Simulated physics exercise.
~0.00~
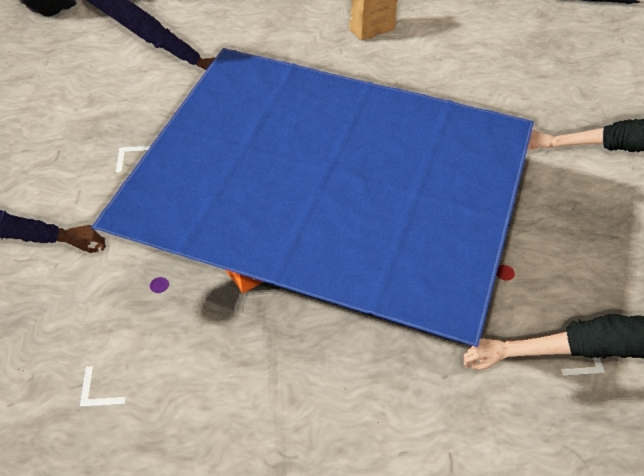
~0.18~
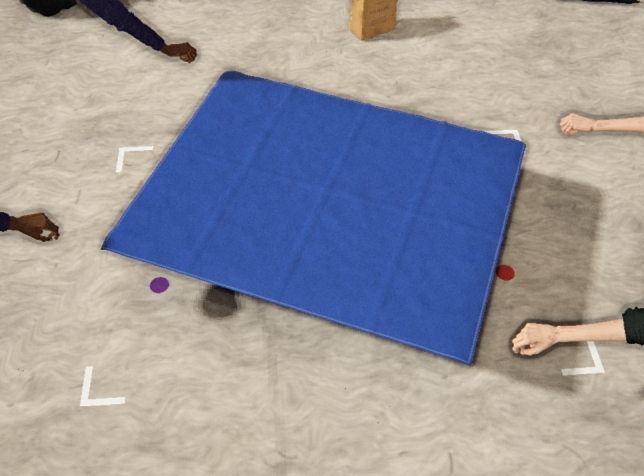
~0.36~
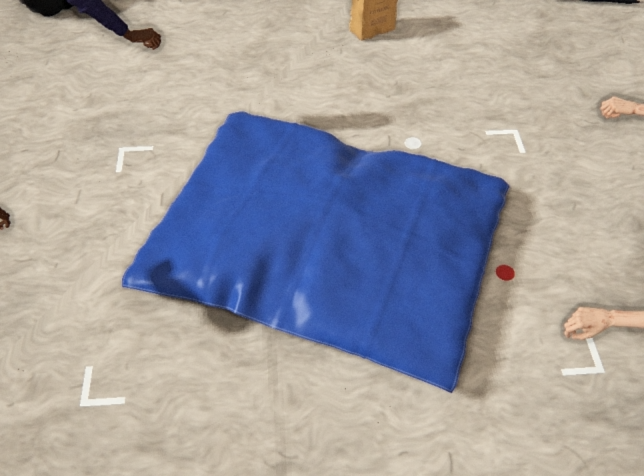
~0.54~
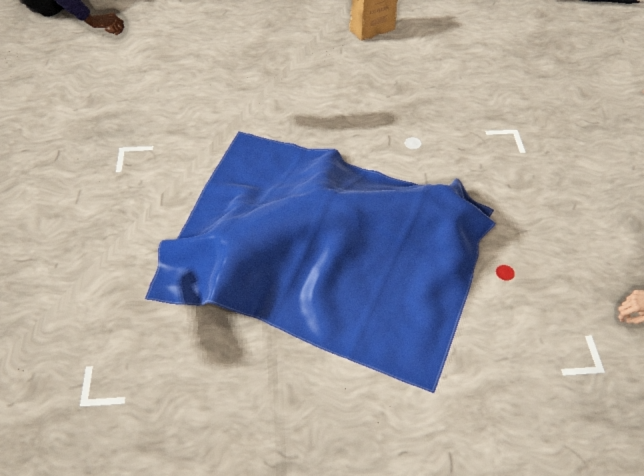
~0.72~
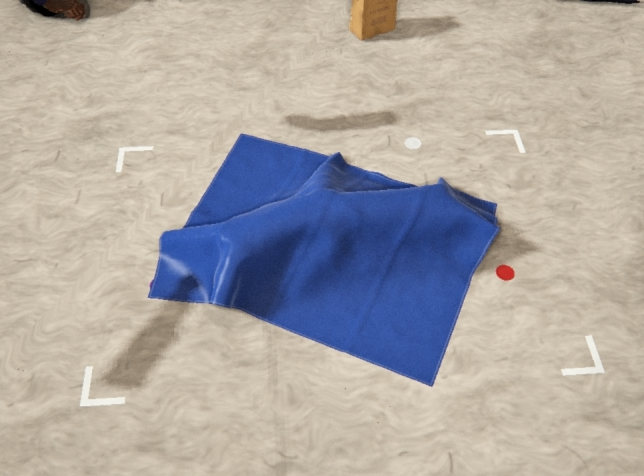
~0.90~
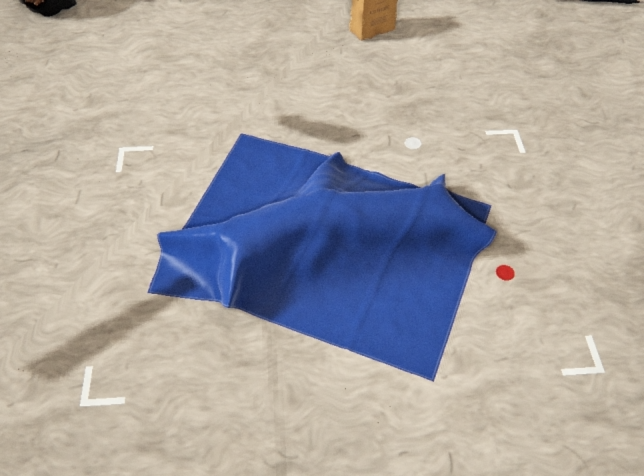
A blue tarp is stretched level above a mottled floor by four hands at its corners, with a purple disc and a bit of something orange showing near its lower edge and a red disc at its right. The hands let go and draw away to both sides as the sheet sinks. It covers the purple disc, while a white disc comes into view beyond its upper edge. The cloth then buckles over hidden shapes, pushing up ridges and peaks. It ends draped unevenly inside the white corner marks, the red and white discs uncovered, as a shadow stretches toward the lower left.
